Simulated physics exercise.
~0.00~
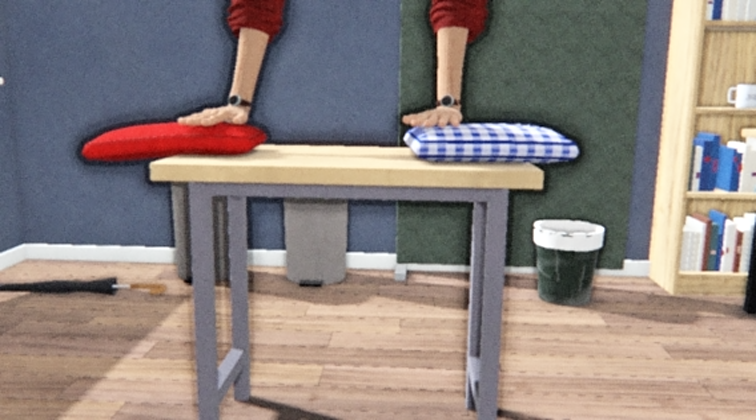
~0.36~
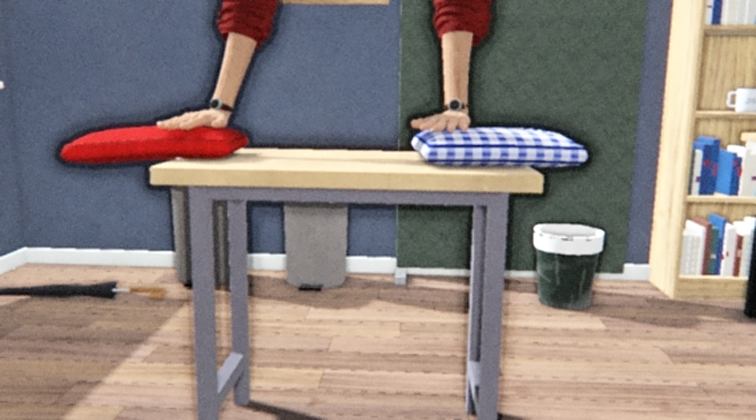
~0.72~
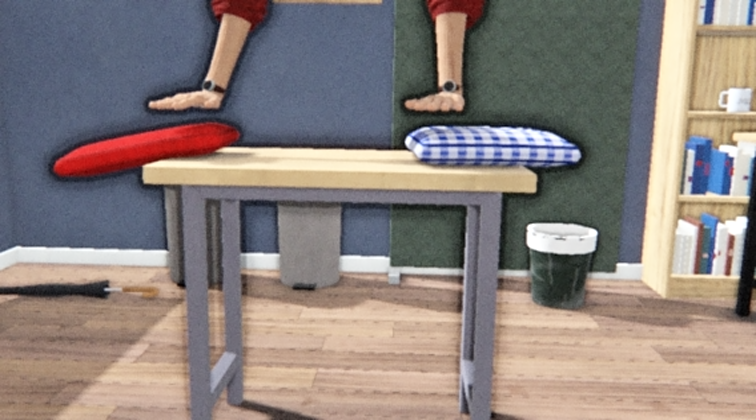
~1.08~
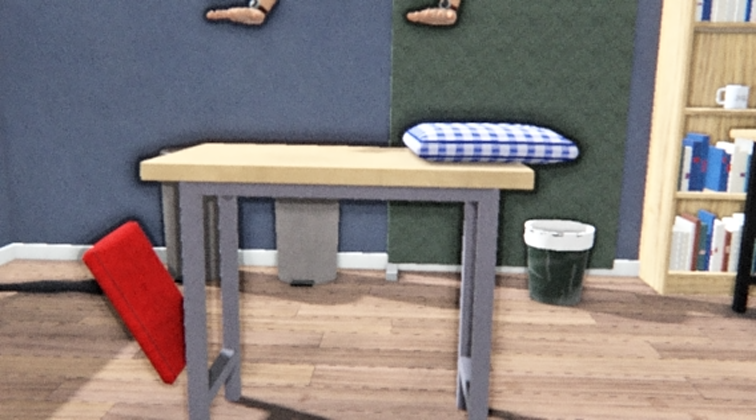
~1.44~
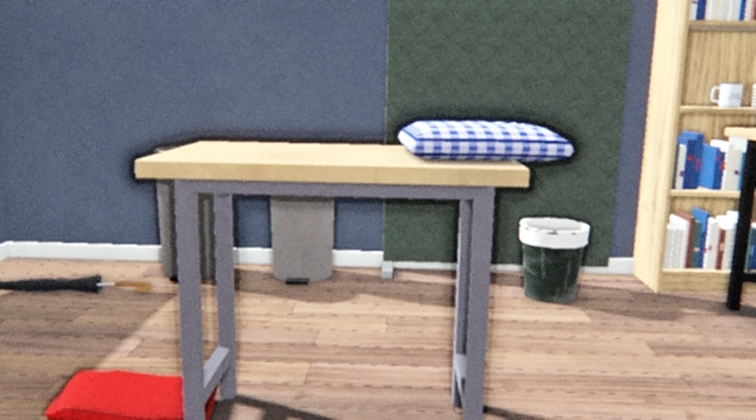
In a room with a bookshelf and a bin, two hands pushed a red pillow and a blue checked cushion toward opposite ends of a table, then lifted away. The red pillow tipped off the left end onto the floor, while the cushion stayed on top.
